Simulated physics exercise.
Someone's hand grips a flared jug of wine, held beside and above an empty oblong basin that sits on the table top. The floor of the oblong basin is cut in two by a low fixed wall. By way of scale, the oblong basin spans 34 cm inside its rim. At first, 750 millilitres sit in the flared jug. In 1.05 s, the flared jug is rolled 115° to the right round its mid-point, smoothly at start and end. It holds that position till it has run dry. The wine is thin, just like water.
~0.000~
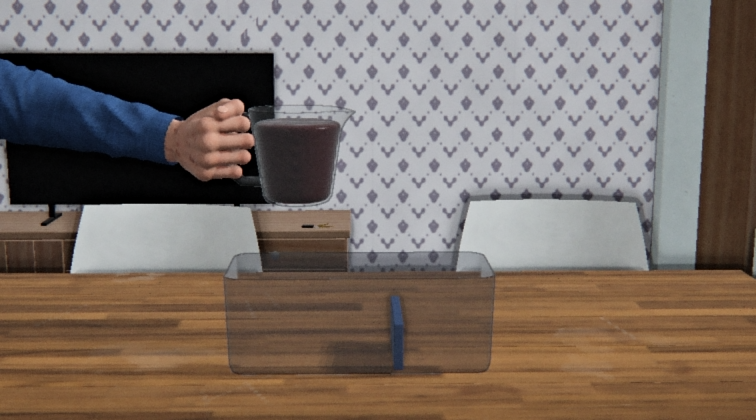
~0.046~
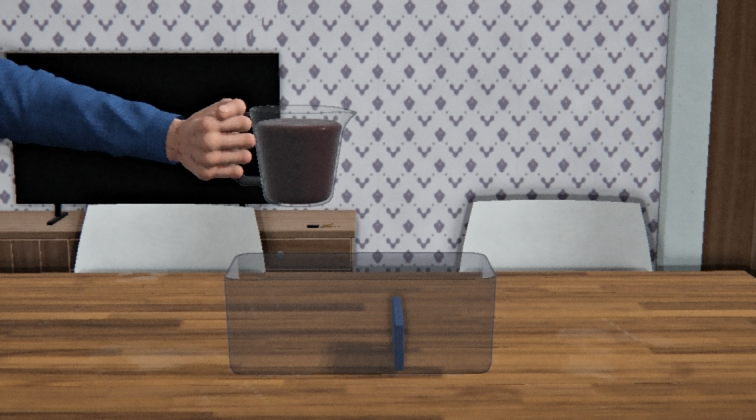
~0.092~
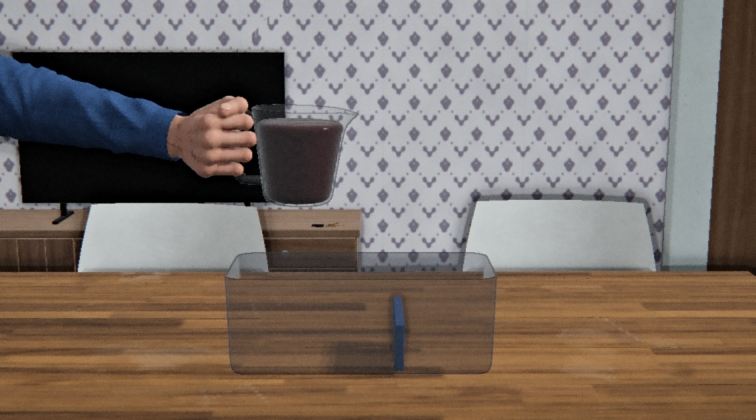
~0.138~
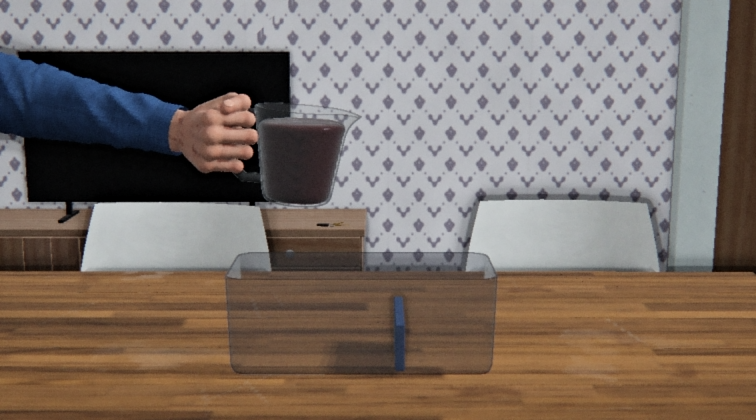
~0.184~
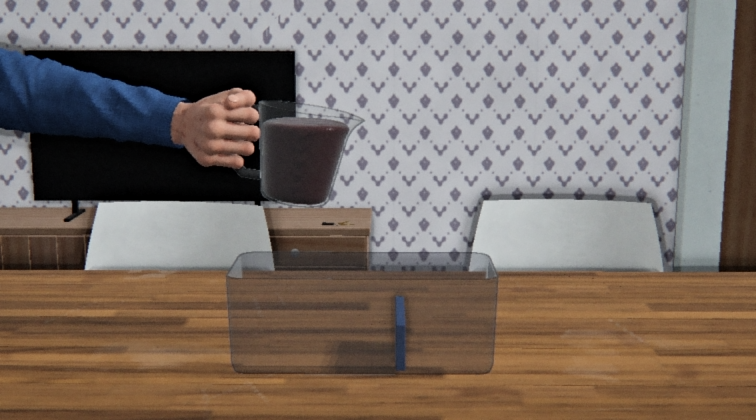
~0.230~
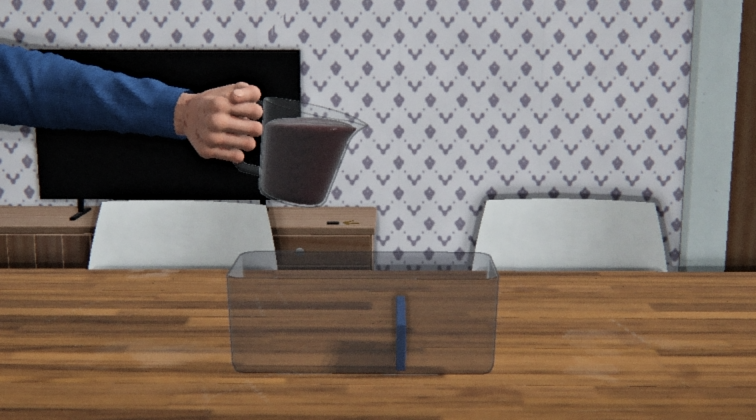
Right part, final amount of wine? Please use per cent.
58 per cent.
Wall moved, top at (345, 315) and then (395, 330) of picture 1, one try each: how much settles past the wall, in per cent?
First 95, then 60 per cent.
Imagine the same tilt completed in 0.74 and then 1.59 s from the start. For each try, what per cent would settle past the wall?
In turn about 40 and 70 per cent.
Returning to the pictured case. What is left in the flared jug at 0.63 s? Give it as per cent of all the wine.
Fraction remaining: Approx. 66 per cent.
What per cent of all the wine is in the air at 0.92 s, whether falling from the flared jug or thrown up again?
Airborne fraction: Approx. 12 %.
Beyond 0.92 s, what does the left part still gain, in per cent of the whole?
It comes to about 18 per cent.
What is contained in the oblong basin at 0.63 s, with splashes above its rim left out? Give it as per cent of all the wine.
Roughly 10 percent.
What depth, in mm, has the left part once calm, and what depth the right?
Roughly 10 mm on the left side and 30 mm on the right side.
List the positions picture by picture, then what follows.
In the first frame, tilt 0°; pouring edge (356, 110); surface from (254, 123) to (342, 123); the oblong basin's rim runs from (230, 267) to (489, 266); the wall's top is at (397, 311).
In the second frame, tilt 1°; pouring edge (357, 111); surface from (255, 123) to (343, 124).
In the third frame, tilt 2°; pouring edge (359, 113); surface from (257, 122) to (344, 124).
In the fourth frame, tilt 5°; pouring edge (362, 116); surface from (260, 121) to (347, 124).
In the fifth frame, tilt 9°; pouring edge (365, 119); surface from (263, 122) to (351, 126).
In the sixth frame, tilt 13°; pouring edge (369, 124); surface from (265, 123) to (357, 126).
By 0.63 s the tilt is 75° and 66 per cent is still to pour, 0 is left of the wall and 11 right of it.
By 0.92 s the tilt is 110° and 9 per cent is still to pour, 22 is left of the wall and 56 right of it.
By 1.22 s the tilt is 115° and 0 per cent is still to pour, 41 is left of the wall and 58 right of it.
By 1.55 s the tilt is 115° and 0 per cent is still to pour, 41 is left of the wall and 58 right of it.
At rest 41 per cent lies left of the wall, 58 right of it and 1 outside.
